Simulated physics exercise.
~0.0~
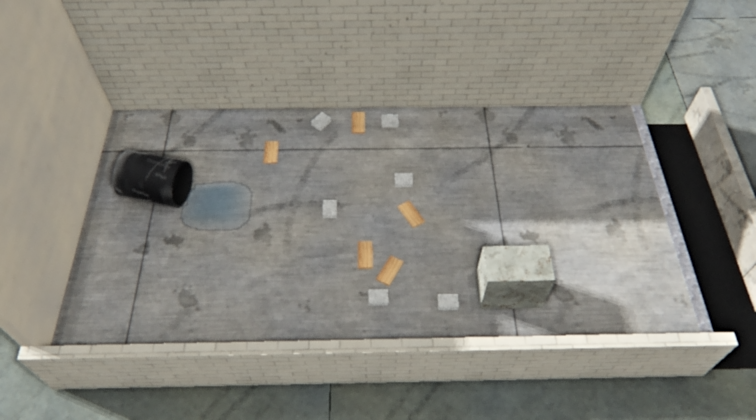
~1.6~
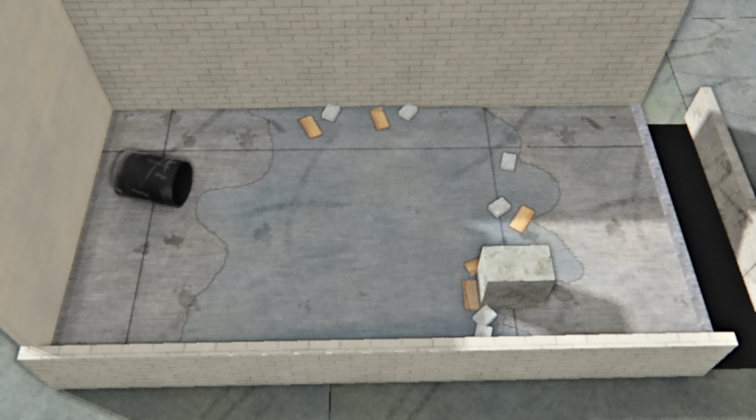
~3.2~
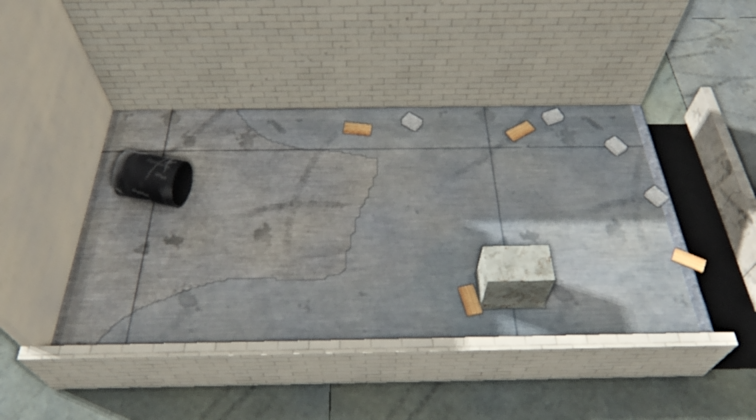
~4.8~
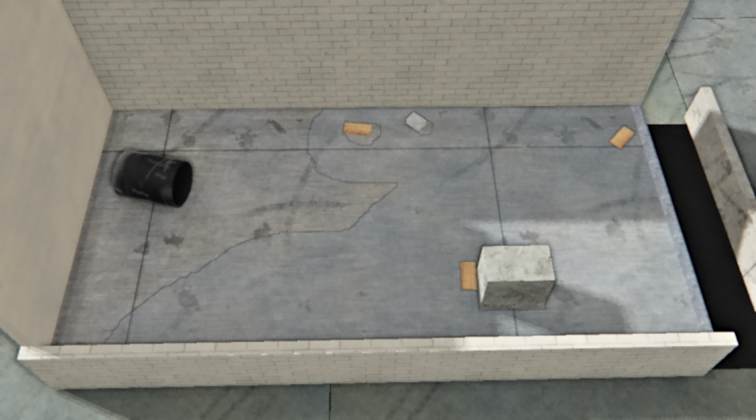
Water spread from a black drum lying on its side across the grey floor, sweeping the scattered orange boards and pale blocks rightward; some bunched around the stone block before most left through the open right side, leaving only a few pieces in the room.
